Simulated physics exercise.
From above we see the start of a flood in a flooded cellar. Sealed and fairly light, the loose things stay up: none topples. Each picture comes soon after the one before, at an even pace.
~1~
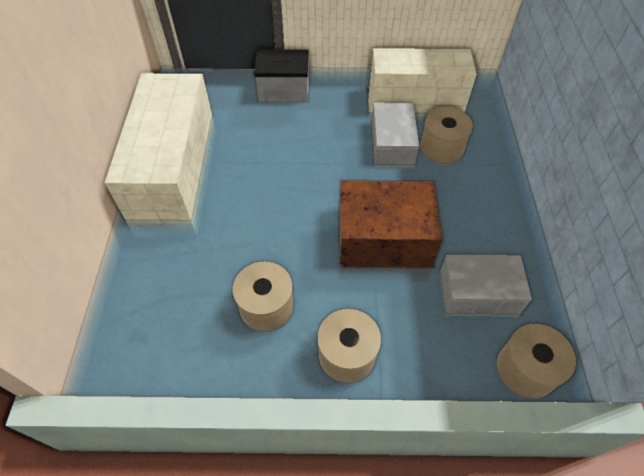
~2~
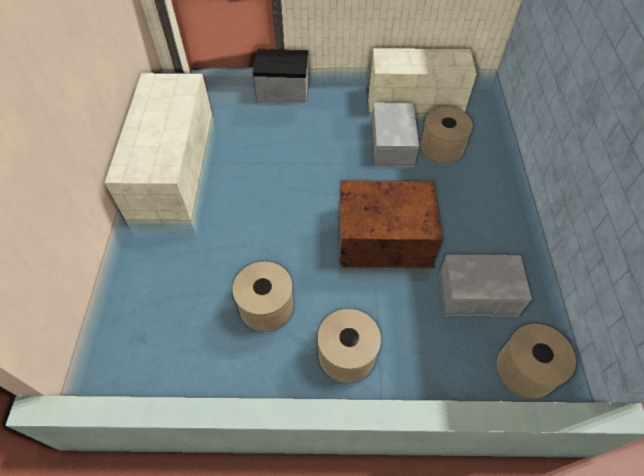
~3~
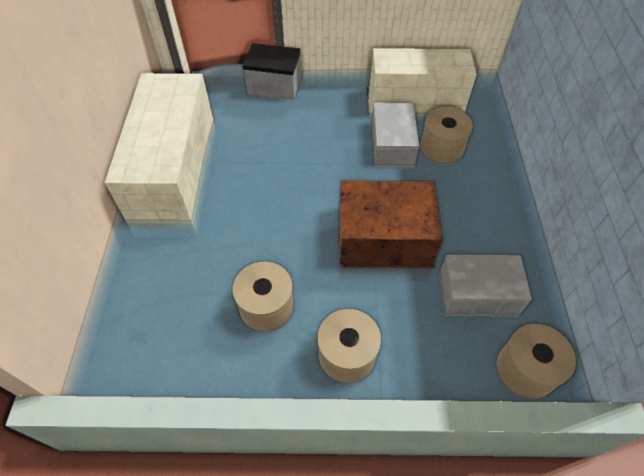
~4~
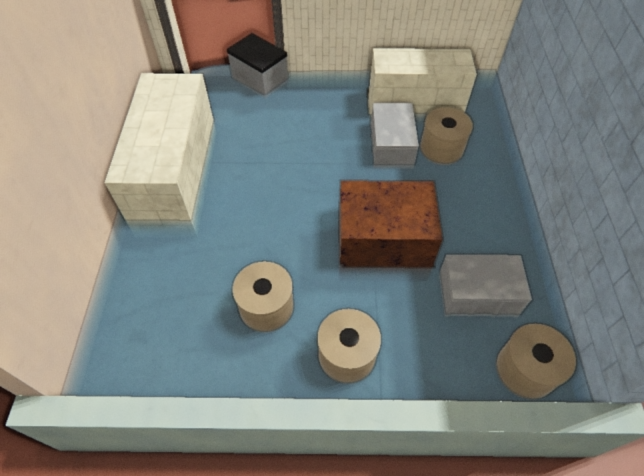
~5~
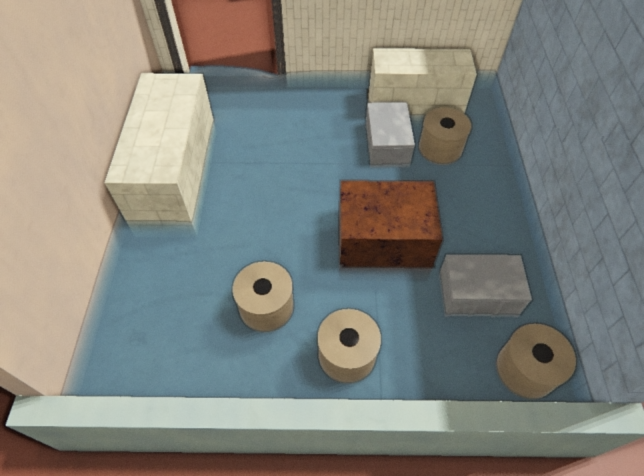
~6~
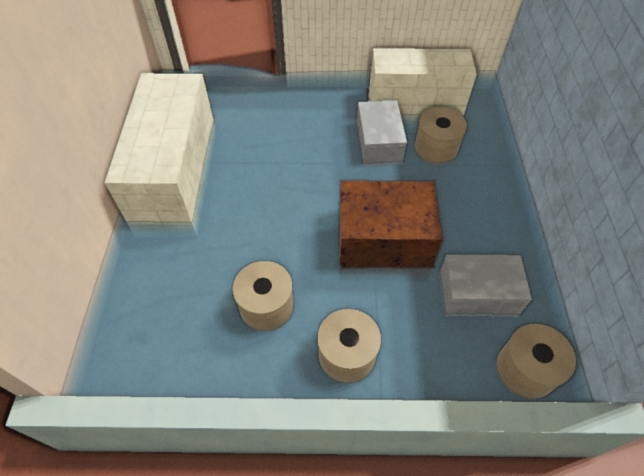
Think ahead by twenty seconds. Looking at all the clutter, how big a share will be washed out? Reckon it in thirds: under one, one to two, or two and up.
One to two thirds.
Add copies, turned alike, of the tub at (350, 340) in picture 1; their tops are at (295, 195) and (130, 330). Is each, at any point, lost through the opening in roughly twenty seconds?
Result, in listed order: Exits / not lost.
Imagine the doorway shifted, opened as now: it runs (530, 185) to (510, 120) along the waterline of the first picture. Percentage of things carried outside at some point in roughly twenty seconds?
Roughly 60 in a hundred.
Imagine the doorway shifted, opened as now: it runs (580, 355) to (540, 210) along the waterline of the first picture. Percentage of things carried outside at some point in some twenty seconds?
My estimate is some 90 percent.
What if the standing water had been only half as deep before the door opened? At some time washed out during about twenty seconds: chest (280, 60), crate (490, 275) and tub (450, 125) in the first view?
Going item by item, that's exited, then still there, then exited.
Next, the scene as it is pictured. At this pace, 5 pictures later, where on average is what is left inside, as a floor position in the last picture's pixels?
Roughly at (378, 253) in the last view.
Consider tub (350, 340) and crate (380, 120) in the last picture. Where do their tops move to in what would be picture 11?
(326, 327) and (325, 101), roughly.
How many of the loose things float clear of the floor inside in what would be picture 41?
That comes out at 3.
A moment on, 1 of 7 are out; 6 afloat.
Next, 2 of 7 are out; 5 afloat.
Later, 4 of 7 are out; 3 afloat.
In the end, 4 of 7 are out; 3 afloat.
